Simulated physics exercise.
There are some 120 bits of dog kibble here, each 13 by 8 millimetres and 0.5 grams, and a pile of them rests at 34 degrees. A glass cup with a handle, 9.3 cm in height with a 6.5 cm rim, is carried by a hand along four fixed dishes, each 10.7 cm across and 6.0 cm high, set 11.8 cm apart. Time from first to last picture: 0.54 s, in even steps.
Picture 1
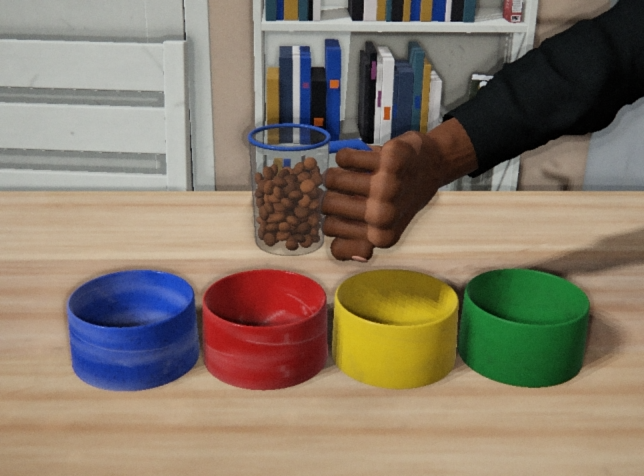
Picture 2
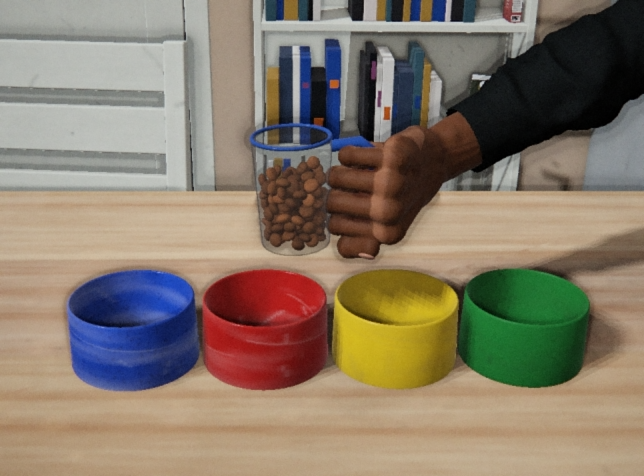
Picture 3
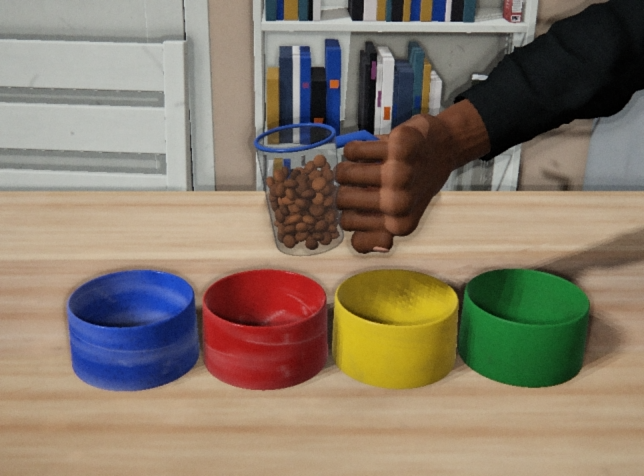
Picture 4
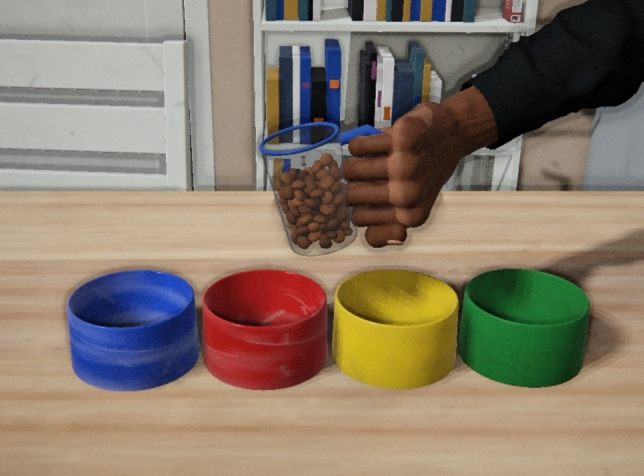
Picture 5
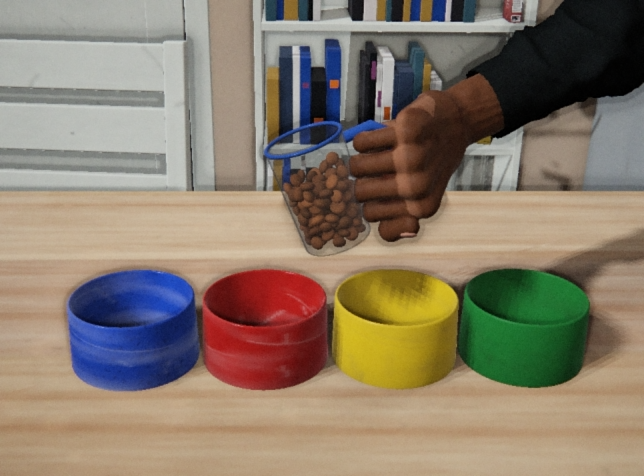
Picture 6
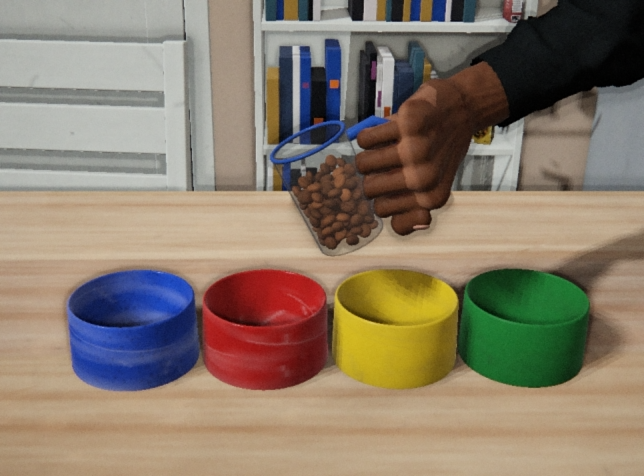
A clear cup of brown kibble, gripped by a hand in a dark sleeve, moves slightly to the right while gradually tilting to the left above a wooden table, behind a row of blue, red, yellow and green dishes.
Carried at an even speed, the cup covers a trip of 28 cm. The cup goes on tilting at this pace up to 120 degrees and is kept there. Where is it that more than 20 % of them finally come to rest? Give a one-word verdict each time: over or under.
Red: Stays within a fifth. Blue: Stays within a fifth. Green: Stays within a fifth. Yellow: Goes past a fifth. Counter: Stays within a fifth.
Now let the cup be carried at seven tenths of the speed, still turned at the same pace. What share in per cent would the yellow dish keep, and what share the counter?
In that case yellow 90; counter 0.
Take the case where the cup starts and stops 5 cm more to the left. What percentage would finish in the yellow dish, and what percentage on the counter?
Yellow: 90; counter: 0.
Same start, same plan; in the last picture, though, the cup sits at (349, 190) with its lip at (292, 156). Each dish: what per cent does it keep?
You'd end up with red at 0, blue at 0, green at 100 and yellow at 0.
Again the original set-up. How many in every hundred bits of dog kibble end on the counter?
Around 0 percent, I'd guess.
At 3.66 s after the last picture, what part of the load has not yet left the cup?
Approx. 0 % - an estimate.
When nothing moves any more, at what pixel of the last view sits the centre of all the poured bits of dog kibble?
Roughly pixel (403, 338).
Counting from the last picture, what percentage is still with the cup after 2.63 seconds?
Roughly 0 per cent, give or take.
Then, 1.58 s after the last picture, tilt 106 degrees; cup holds 95 %, yellow 5 %.
Then, 2.63 s after the last picture, tilt 120 degrees; cup holds 0 %, yellow 100 %.
Then, 3.66 s after the last picture, tilt 120 degrees; cup holds 0 %, yellow 100 %.
In the end, red 0 %, blue 0 %, green 0 %, yellow 100 %, counter 0 %.
